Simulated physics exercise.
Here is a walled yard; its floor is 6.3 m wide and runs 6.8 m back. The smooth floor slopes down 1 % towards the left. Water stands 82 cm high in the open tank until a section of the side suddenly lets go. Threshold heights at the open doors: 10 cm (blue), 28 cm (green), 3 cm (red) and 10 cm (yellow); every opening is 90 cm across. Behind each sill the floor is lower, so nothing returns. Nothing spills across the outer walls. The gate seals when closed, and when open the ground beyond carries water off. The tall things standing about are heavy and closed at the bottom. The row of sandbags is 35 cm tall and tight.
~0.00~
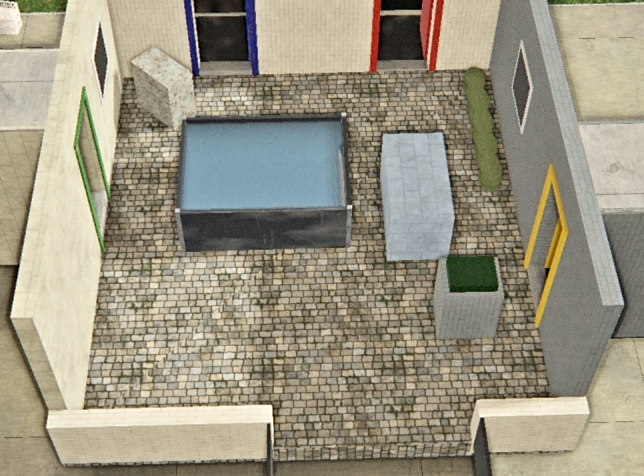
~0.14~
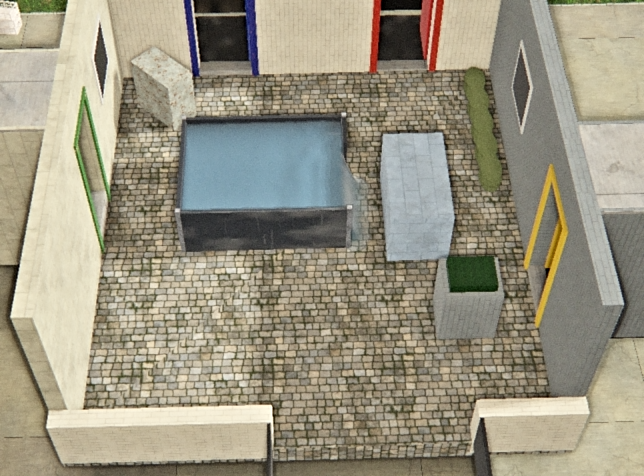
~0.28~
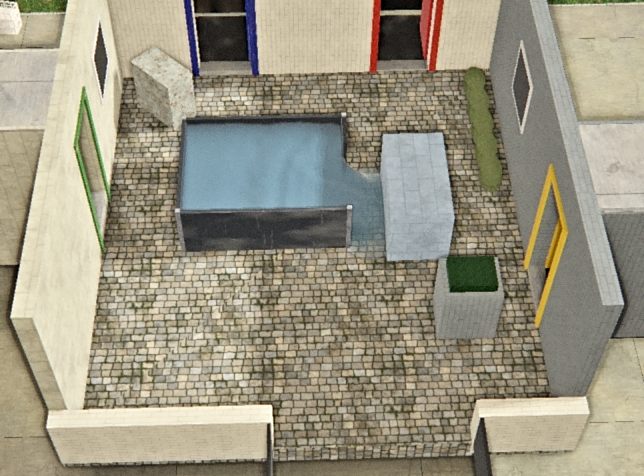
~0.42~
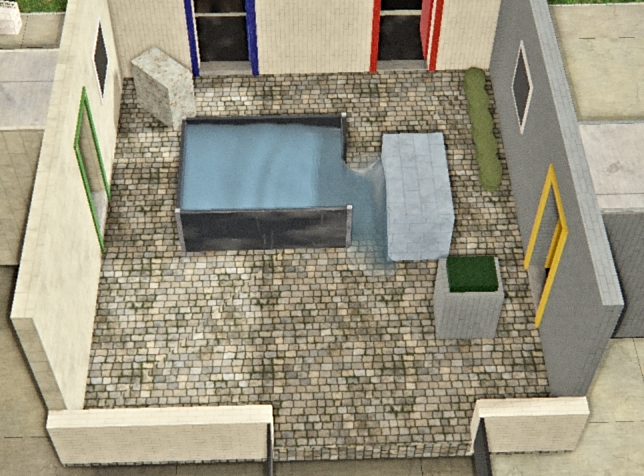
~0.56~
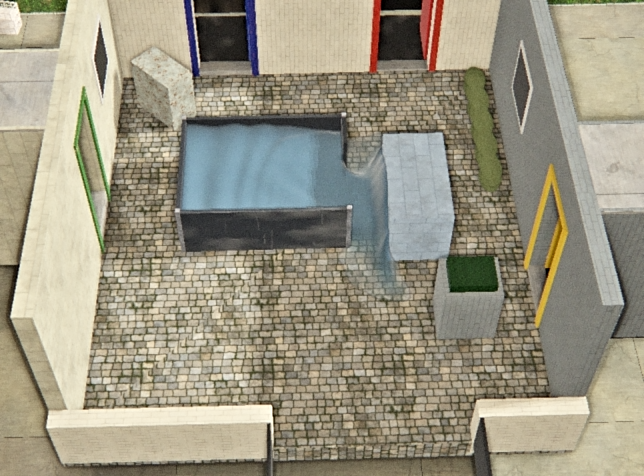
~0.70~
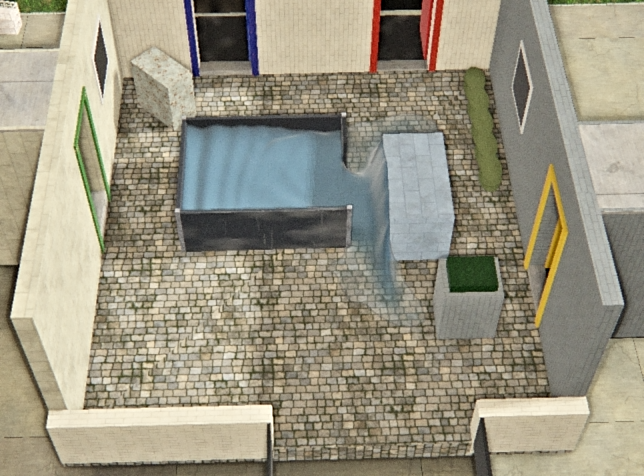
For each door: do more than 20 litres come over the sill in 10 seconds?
Door by door: At the blue door it keeps below the limit; at the green door it does not reach the limit; at the red door it goes over the limit; at the yellow door it does not reach the limit.
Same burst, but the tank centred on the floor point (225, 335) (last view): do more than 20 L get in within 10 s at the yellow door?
Then: Yellow above.
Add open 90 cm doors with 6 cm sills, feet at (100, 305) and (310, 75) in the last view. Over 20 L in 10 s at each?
In turn: Under, over.
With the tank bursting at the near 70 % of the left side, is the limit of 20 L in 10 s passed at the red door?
Against that limit: Red past it.
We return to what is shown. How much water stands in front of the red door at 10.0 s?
Roughly 8.5 cm deep.
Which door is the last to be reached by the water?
Last comes the green one.
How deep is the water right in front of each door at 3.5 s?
In cm: Blue 5, green 0, red 17, yellow 3.
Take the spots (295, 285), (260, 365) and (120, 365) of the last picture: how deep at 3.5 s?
About 1, 2 and 2 cm.
After 1.4 s water covers 35 % of the floor and is deepest (65 cm) near (377, 217); blue door not reached, green door not reached, red door 5 cm at the sill, 7 L in, yellow door not reached.
After 2.2 s water covers 45 % of the floor and is deepest (49 cm) near (377, 208); blue door 4 cm at the sill, 0 L in, green door not reached, red door 13 cm at the sill, 71 L in, yellow door 3 cm at the sill, 0 L in.
After 3.5 s water covers 60 % of the floor and is deepest (33 cm) near (366, 217); blue door 5 cm at the sill, 0 L in, green door not reached, red door 17 cm at the sill, 199 L in, yellow door 3 cm at the sill, 0 L in.
After 6.0 s water covers 85 % of the floor and is deepest (22 cm) near (365, 208); blue door 5 cm at the sill, 0 L in, green door 7 cm at the sill, 0 L in, red door 12 cm at the sill, 329 L in, yellow door 4 cm at the sill, 0 L in.
After 10.0 s water covers 95 % of the floor and is deepest (14 cm) near (354, 227); blue door 6 cm at the sill, 0 L in, green door 9 cm at the sill, 0 L in, red door 8 cm at the sill, 426 L in, yellow door 4 cm at the sill, 0 L in.
